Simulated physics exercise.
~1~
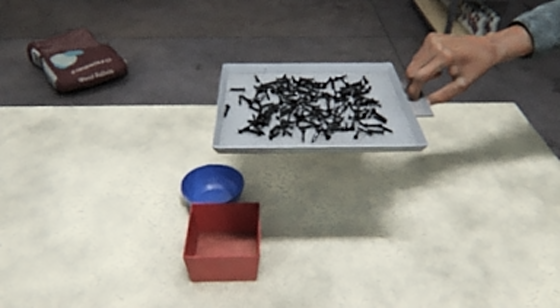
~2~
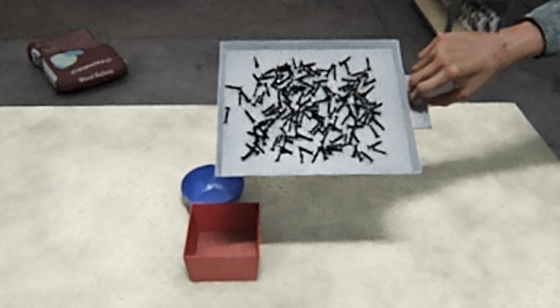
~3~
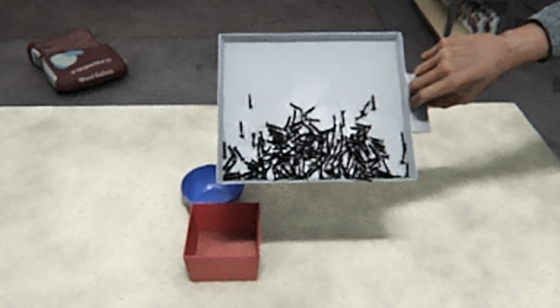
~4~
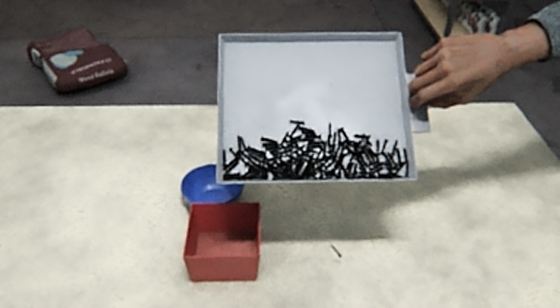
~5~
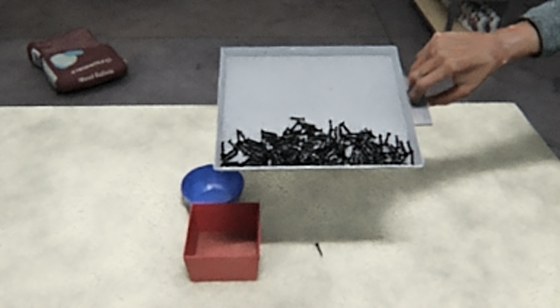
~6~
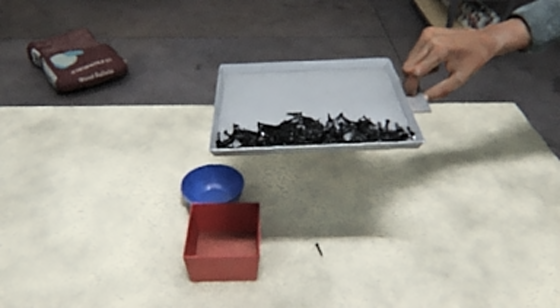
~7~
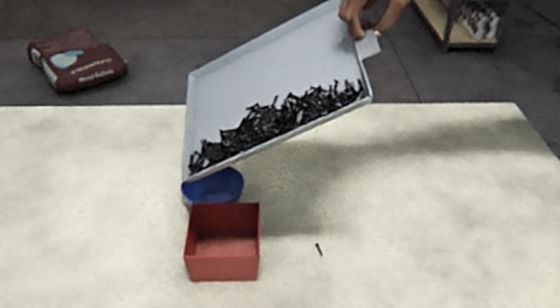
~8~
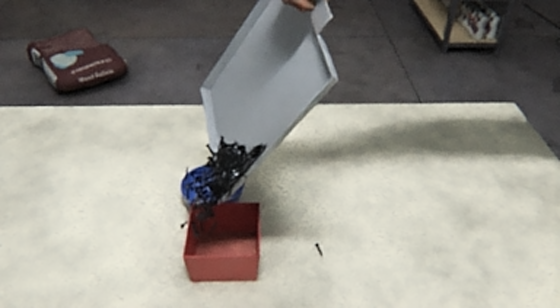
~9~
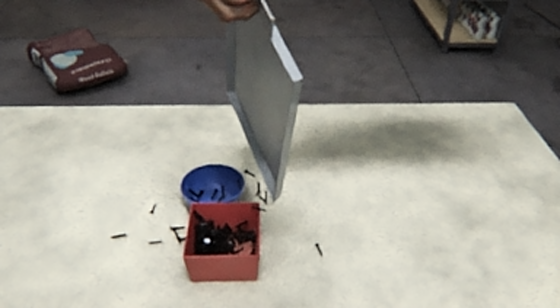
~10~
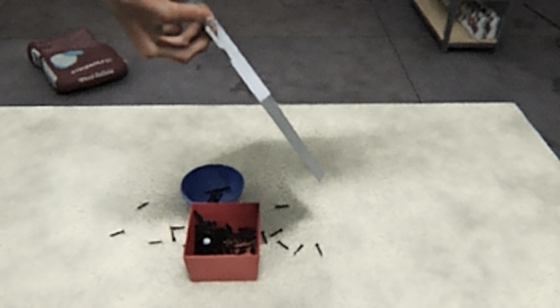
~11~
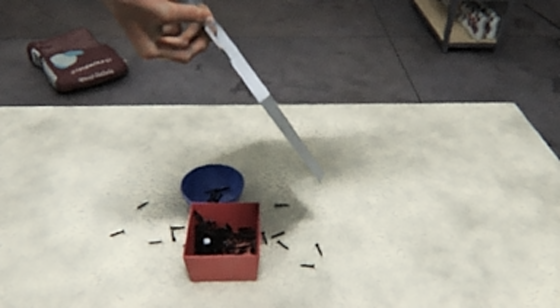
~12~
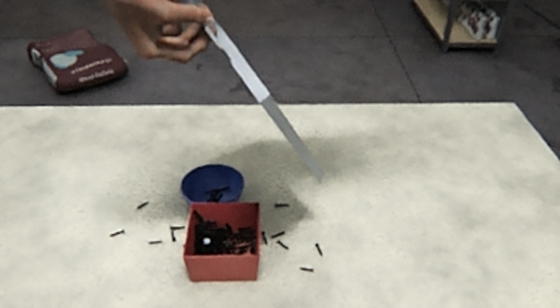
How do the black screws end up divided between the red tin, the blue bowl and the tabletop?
Most of the black screws end up in the red tin, while only small shares lie in the blue bowl and scattered on the tabletop.
